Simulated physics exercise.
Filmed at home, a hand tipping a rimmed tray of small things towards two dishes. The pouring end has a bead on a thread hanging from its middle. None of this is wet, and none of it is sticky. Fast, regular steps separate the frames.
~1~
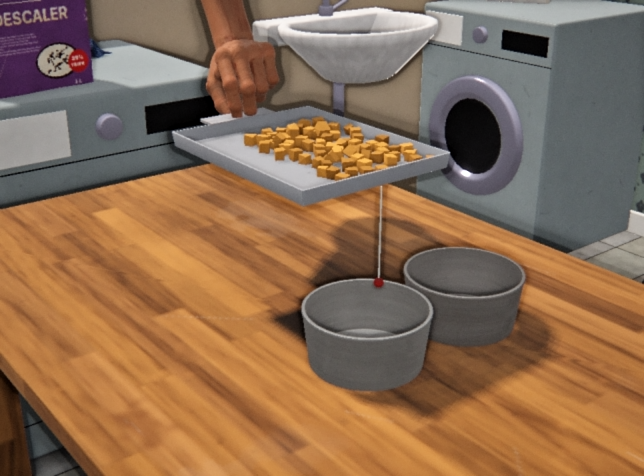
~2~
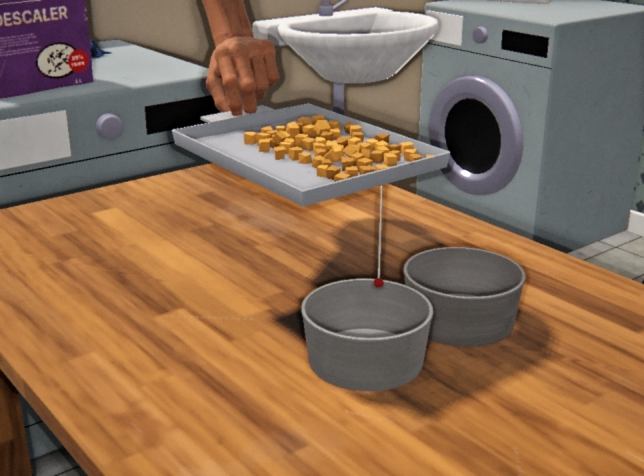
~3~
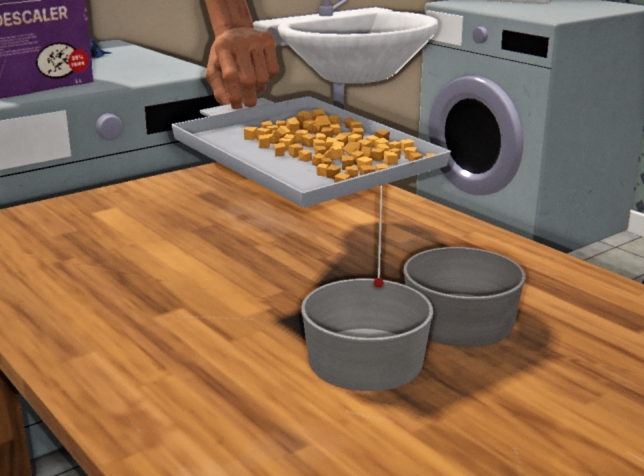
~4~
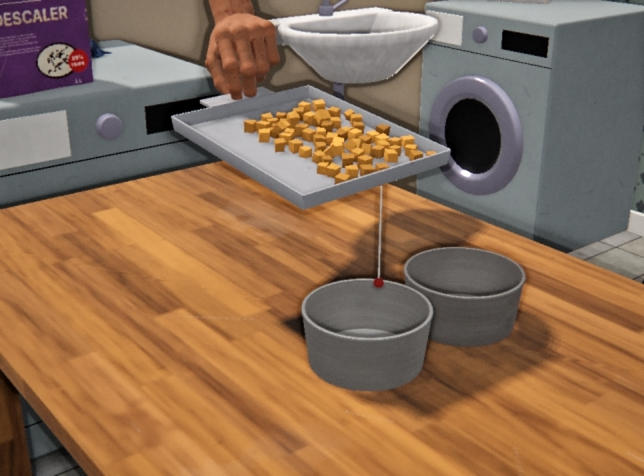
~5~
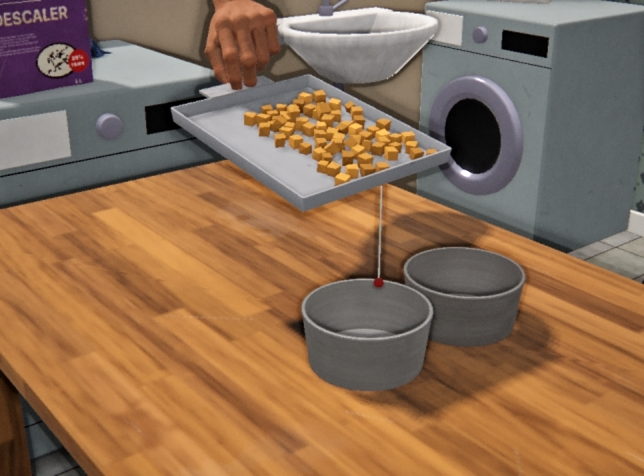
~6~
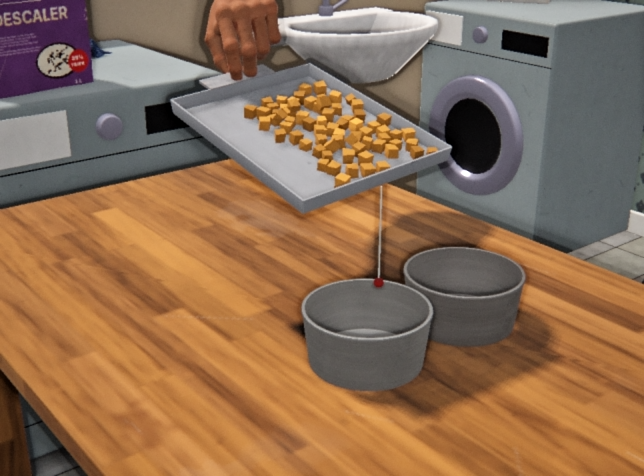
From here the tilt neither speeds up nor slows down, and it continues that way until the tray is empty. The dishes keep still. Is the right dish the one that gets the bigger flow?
No.
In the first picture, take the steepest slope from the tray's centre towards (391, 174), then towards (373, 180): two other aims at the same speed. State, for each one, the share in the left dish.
The first try yields 10 percent and the second 20 percent.
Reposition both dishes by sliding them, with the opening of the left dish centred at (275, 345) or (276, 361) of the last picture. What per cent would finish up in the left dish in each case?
The first position comes out at 30 per cent, the other at 20 per cent.
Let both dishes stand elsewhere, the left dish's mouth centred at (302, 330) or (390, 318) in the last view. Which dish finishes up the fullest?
The dish to the left at the first, the dish to the left at the second.
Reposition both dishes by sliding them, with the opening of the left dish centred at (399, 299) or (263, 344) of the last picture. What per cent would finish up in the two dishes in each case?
It comes to about 20 per cent the first time and about 50 per cent the second.
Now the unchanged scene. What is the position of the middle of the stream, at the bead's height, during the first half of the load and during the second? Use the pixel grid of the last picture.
First roughly (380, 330), then roughly (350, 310).
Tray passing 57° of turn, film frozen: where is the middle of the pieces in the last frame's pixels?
I'd mark the middle close to (344, 156).
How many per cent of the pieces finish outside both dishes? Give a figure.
Call it some 70 percent of the pieces.
Soon, tray tipped steeply; nearly all on the tray; a stray few in the air.
A while on, tray tipped right over; nearly all on the tray; a stray few outside both.
Towards the end, tray tipped past a quarter turn; about a third in the left dish; about two thirds outside both.
Finally, tray tipped past a quarter turn; about a third in the left dish; none in the right dish; about two thirds outside both.
